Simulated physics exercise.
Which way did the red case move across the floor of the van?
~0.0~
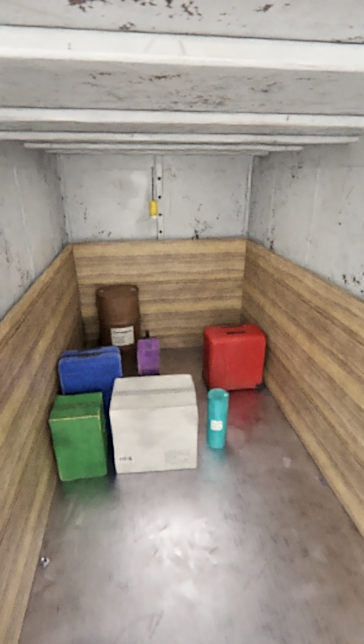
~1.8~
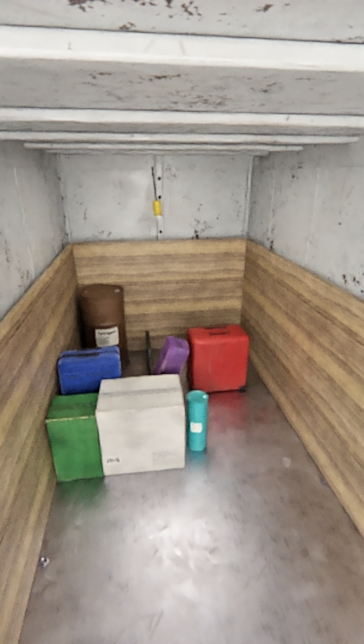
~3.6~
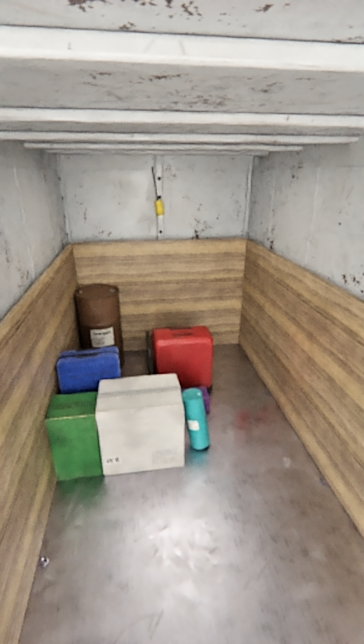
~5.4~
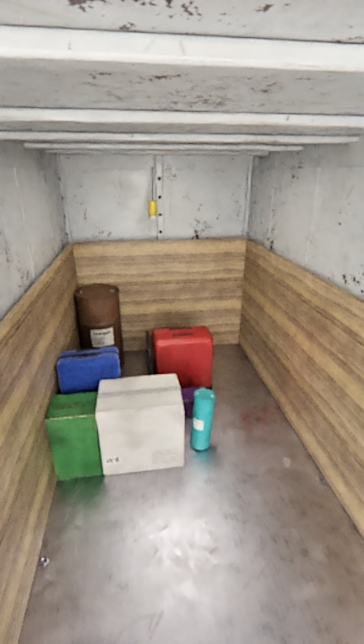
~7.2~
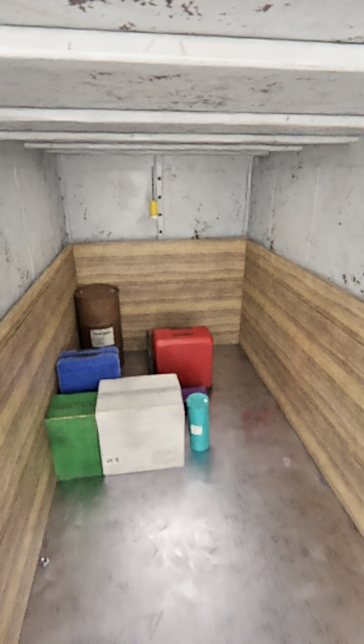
The red case slid to the left, ending up behind the white box and the turquoise canister.
